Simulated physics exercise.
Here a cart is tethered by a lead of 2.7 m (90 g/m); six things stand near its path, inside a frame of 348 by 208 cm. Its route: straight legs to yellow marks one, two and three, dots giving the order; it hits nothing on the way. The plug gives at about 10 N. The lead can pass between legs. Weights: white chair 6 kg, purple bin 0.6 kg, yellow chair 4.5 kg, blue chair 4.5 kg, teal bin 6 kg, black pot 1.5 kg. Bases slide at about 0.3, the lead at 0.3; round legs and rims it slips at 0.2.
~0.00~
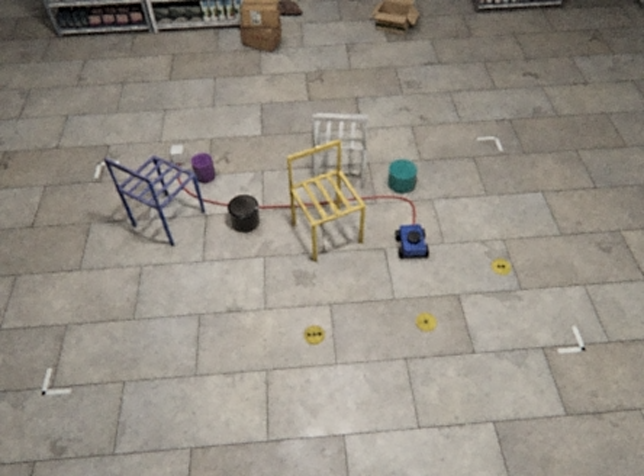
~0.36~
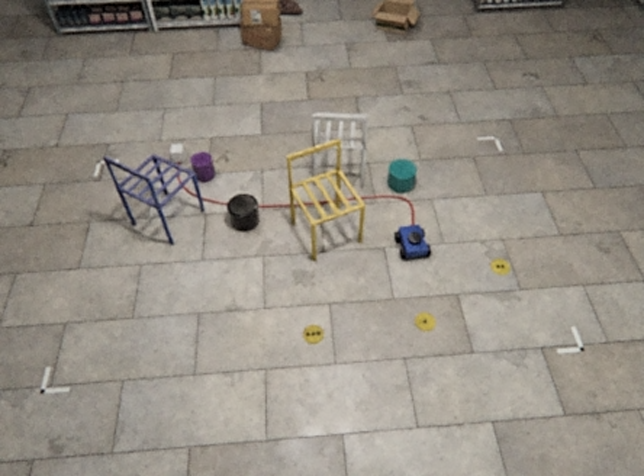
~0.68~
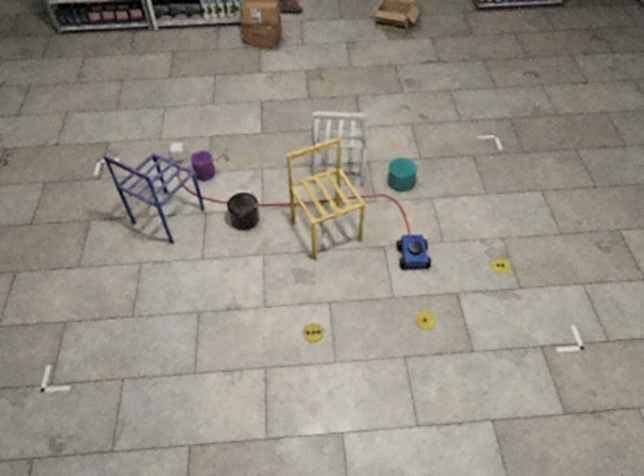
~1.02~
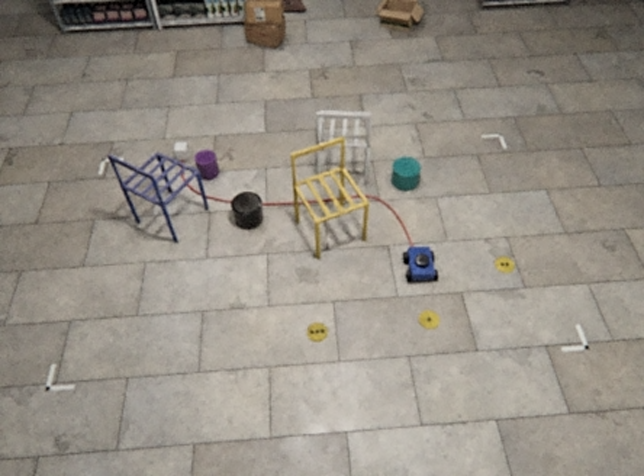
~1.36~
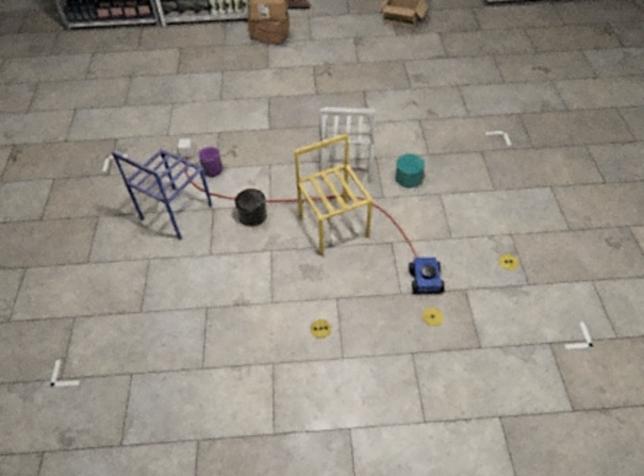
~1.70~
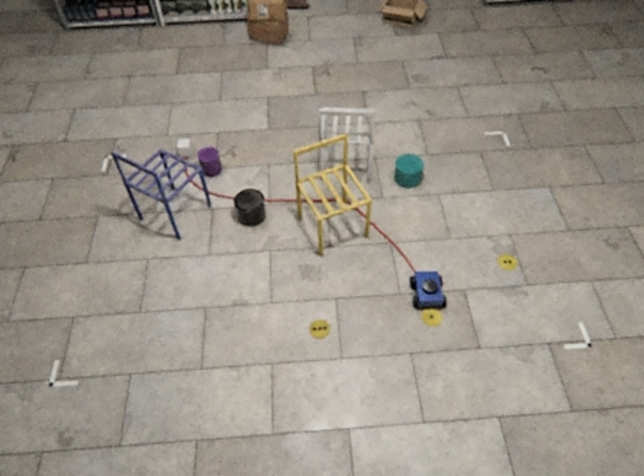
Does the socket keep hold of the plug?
The plug gets yanked out.
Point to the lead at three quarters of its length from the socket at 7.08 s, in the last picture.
Around (433, 240).
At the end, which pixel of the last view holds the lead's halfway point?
Near (375, 201).
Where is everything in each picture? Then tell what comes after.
In the first frame, shows, white chair (341, 130); teal bin (403, 169); yellow chair (327, 196); marks (426, 322) (501, 267) (314, 335); lead runs through (226, 205) (415, 214); cart (410, 240).
In the second frame, shows, lead runs through (413, 214); cart (410, 241).
In the third frame, shows, lead runs through (407, 223); cart (412, 250).
In the fourth frame, shows, lead runs through (408, 234); cart (418, 262).
In the fifth frame, shows, lead runs through (410, 245); cart (425, 273).
In the sixth frame, shows, white chair (347, 125); teal bin (410, 163); yellow chair (333, 190); lead runs through (407, 259); cart (426, 287).
After 3.5 s, cart at (473, 285), lead slack at the fixed end; purple bin 14 cm off its start.
After 5.3 s, cart at (474, 273), plug out; purple bin 14 cm off its start.
After 7.1 s, cart at (394, 302), plug out; purple bin 14 cm off its start at (220, 144).
After 8.9 s, cart at (320, 328), plug out; purple bin 14 cm off its start.
After 9.3 s, cart at (320, 328), plug out; purple bin 14 cm off its start at (220, 144).
